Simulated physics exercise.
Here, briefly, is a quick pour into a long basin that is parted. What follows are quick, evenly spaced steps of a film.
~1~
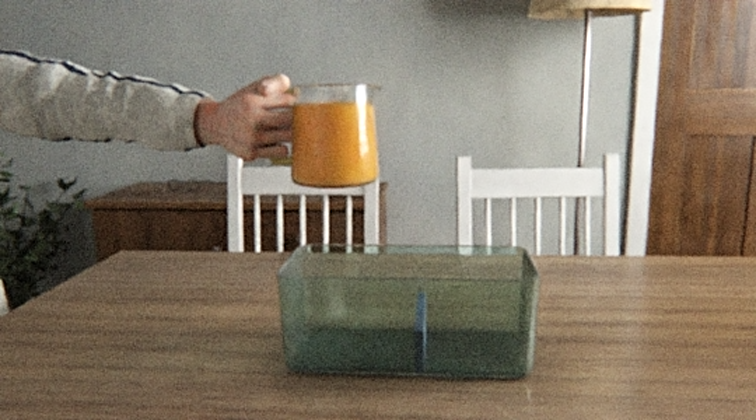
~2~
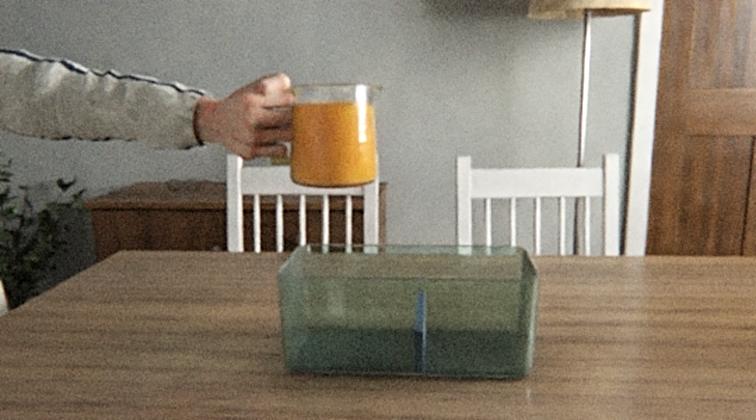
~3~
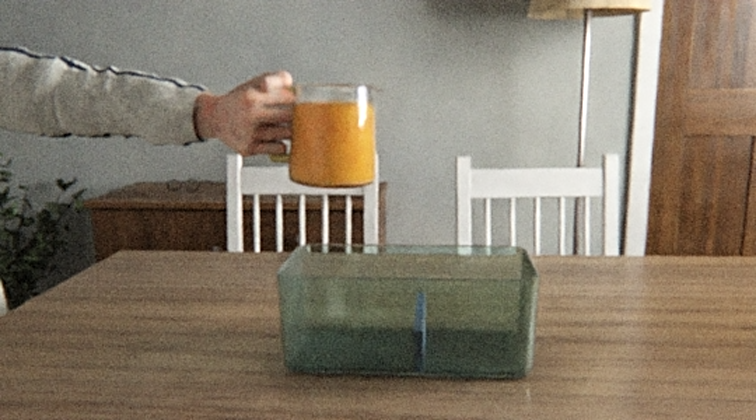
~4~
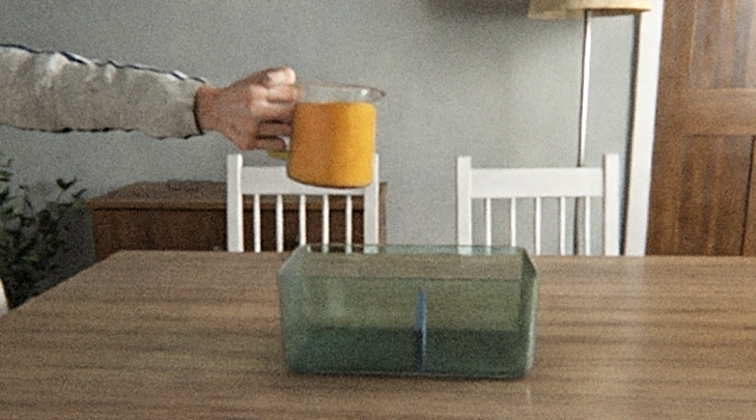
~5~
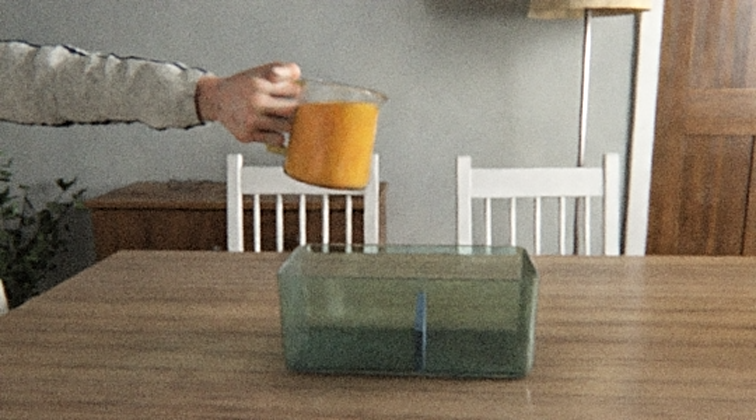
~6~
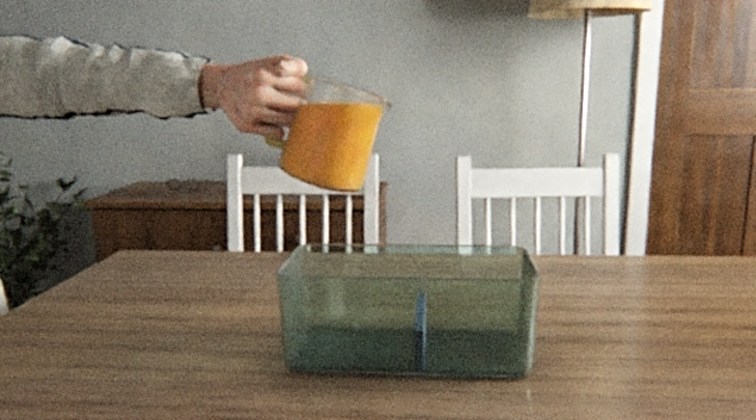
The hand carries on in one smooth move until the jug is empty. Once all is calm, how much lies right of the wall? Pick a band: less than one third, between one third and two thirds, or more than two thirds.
It is more than two thirds.
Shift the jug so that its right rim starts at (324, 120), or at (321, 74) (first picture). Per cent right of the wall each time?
Try one: 5 %; try two: 5 %.
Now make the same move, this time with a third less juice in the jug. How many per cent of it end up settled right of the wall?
Roughly 75 in a hundred.
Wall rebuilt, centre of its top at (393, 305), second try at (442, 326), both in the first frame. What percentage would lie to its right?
That'd be about 95 percent for the first and about 55 percent for the other.
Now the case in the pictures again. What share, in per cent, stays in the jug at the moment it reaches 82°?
It comes to 75 per cent or so.
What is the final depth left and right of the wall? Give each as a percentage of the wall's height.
Left of the wall 10 %, right of the wall 60 %.
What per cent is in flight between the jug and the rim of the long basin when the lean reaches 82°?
It comes to around 20 per cent.
A moment on, the jug is tipped on its side and 76 per cent is still to pour, 0 is left of the wall and 4 right of it.
Next, the jug is tipped right over and 19 per cent is still to pour, 2 is left of the wall and 58 right of it.
Then the jug is tipped right over and 1 per cent is still to pour, 12 is left of the wall and 84 right of it.
Later the jug is tipped right over and 0 per cent is still to pour, 14 is left of the wall and 85 right of it.
At rest 14 per cent lies left of the wall, 85 right of it and 2 outside.
